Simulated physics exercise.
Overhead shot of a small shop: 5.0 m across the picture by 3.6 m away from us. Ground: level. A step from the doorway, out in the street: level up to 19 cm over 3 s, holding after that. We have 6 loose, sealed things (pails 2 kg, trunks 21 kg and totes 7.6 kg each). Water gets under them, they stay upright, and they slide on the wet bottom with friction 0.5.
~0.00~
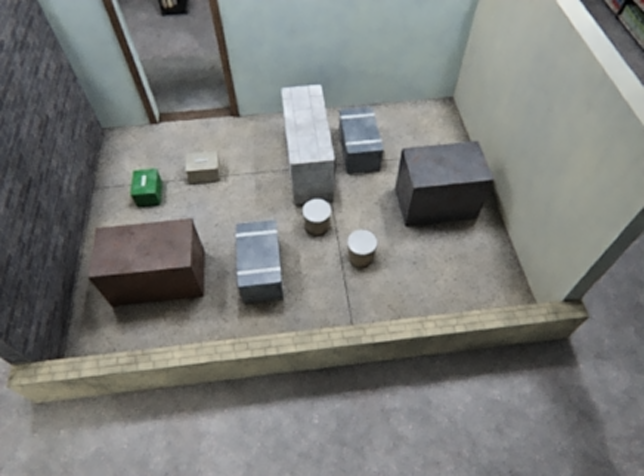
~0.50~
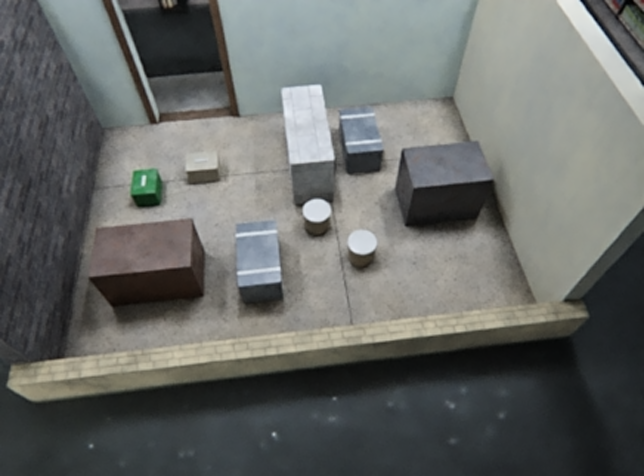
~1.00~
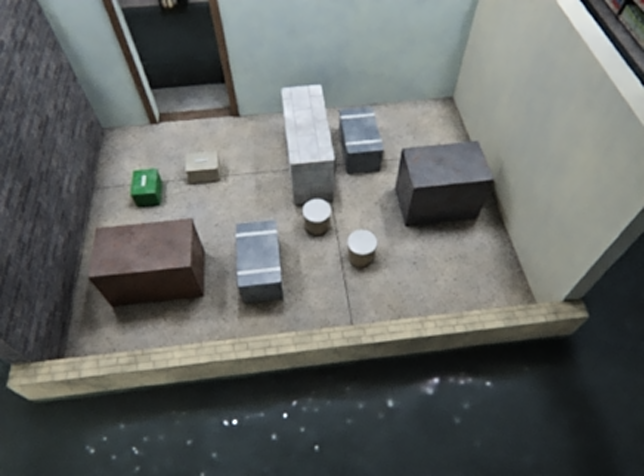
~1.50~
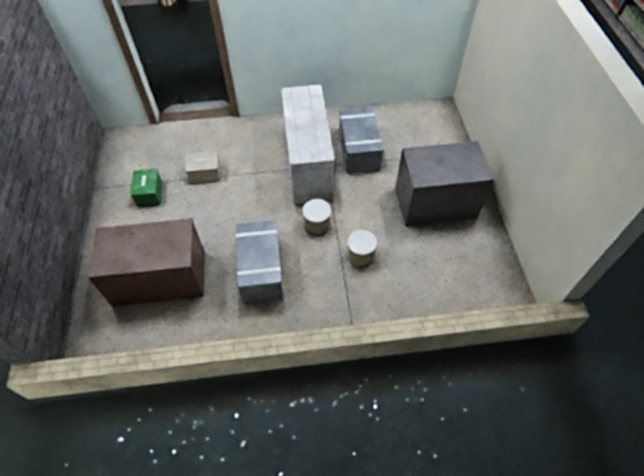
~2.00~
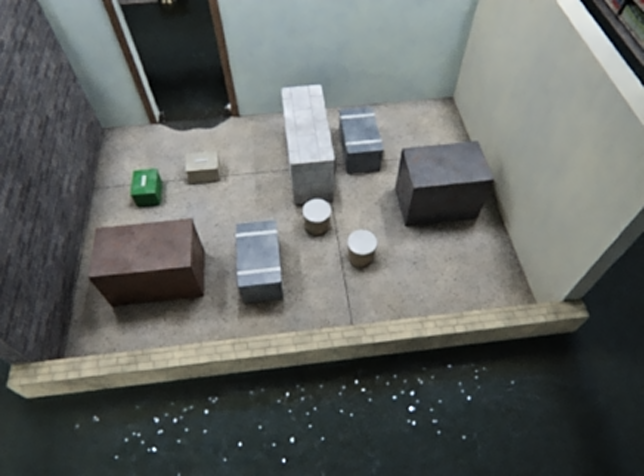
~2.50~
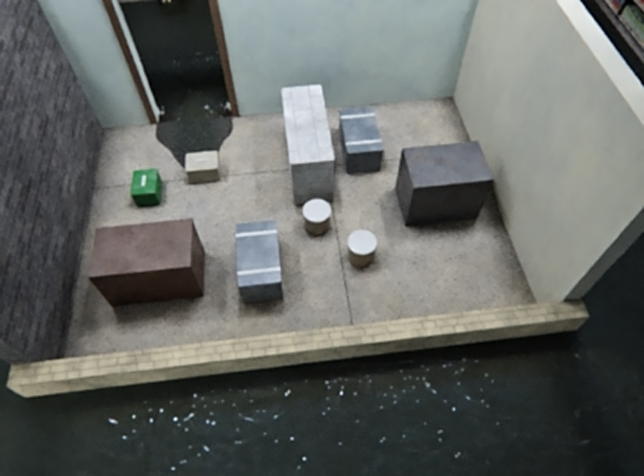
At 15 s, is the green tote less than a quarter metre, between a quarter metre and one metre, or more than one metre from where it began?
It should cover a long stretch.
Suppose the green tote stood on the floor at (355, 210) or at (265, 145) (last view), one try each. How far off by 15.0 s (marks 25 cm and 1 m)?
Goes a bit, then hardly budges.
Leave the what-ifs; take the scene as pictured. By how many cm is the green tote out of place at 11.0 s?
About 200 cm by then.
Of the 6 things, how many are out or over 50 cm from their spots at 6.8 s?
By my reckoning, 4.
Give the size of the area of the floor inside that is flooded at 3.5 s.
Roughly 3.0 m2.
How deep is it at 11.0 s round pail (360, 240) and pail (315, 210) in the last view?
Around 12 cm and 11 cm.
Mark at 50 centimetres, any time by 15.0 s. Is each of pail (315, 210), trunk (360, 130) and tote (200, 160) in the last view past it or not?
Well, in sequence it's farther, smaller, farther.
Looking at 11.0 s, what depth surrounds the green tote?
I'd say around 9 cm.
After 3.5 s the green tote is near (142, 183), 0.0 m from its start, aground; 0 afloat.
After 6.8 s the green tote is near (77, 311), 1.8 m from its start, aground; 0 afloat.
After 11.0 s the green tote is near (199, 299), 1.9 m from its start, afloat; 5 afloat.
After 15.0 s the green tote is near (316, 313), 2.8 m from its start, afloat; 6 afloat.
